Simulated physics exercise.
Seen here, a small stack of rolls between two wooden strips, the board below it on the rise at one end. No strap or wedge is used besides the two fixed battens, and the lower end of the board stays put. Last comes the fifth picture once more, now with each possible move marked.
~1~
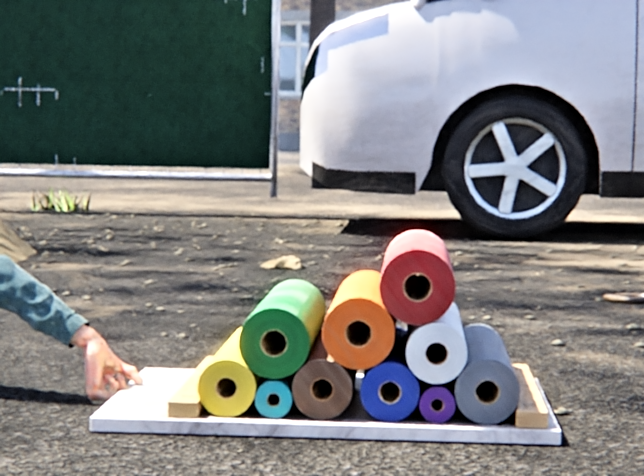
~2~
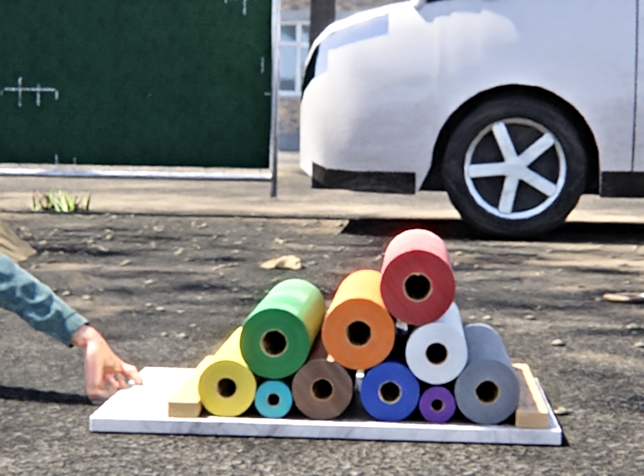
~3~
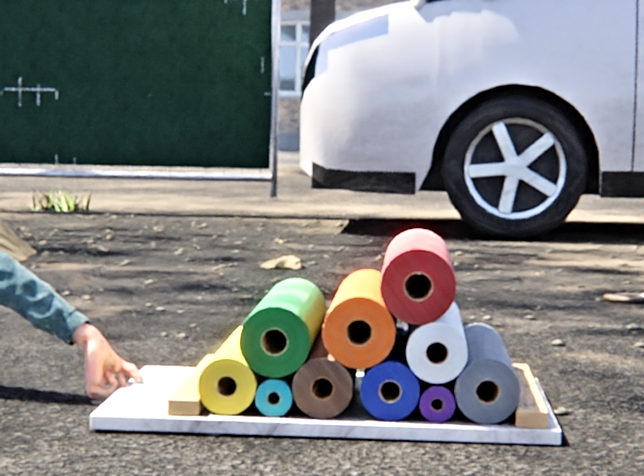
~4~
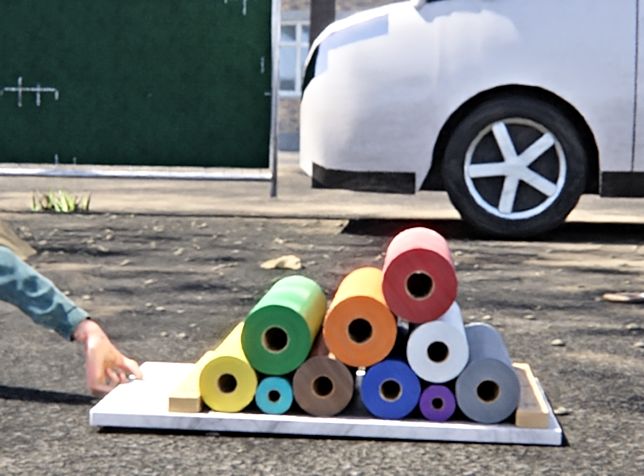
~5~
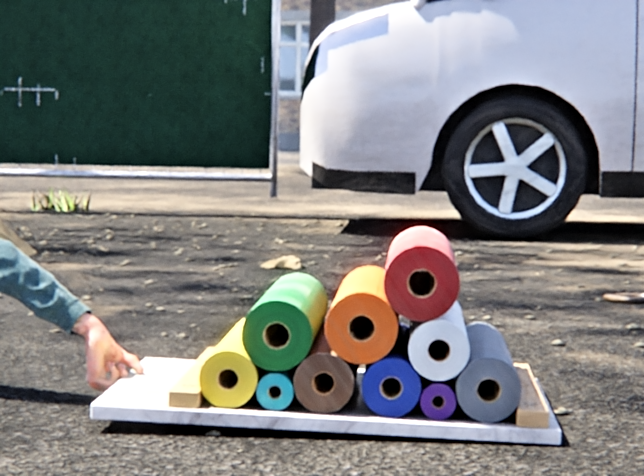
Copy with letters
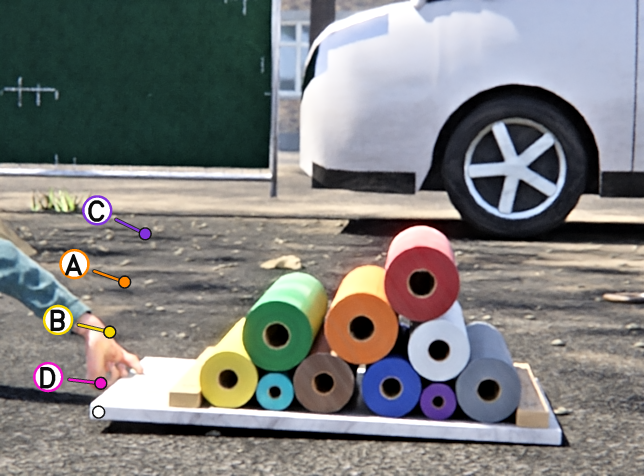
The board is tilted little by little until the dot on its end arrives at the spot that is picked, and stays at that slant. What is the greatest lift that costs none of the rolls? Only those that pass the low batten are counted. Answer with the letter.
The highest mark that will do is B.
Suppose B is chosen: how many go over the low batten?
It comes to none.
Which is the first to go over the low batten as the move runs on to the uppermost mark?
It is the red one.
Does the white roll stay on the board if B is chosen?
Yes.
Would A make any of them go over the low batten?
Yes.
On the marked copy, A at (125, 282); B at (110, 332); C at (145, 234); D at (101, 384); the white dot at (99, 412).
With B. Early on, board at 11°.
Further on, board at 12°.
At the end, board at 12°, none over the low batten.
As for the rest, A one over the low batten (red); C one over the low batten (red); D none over the low batten.
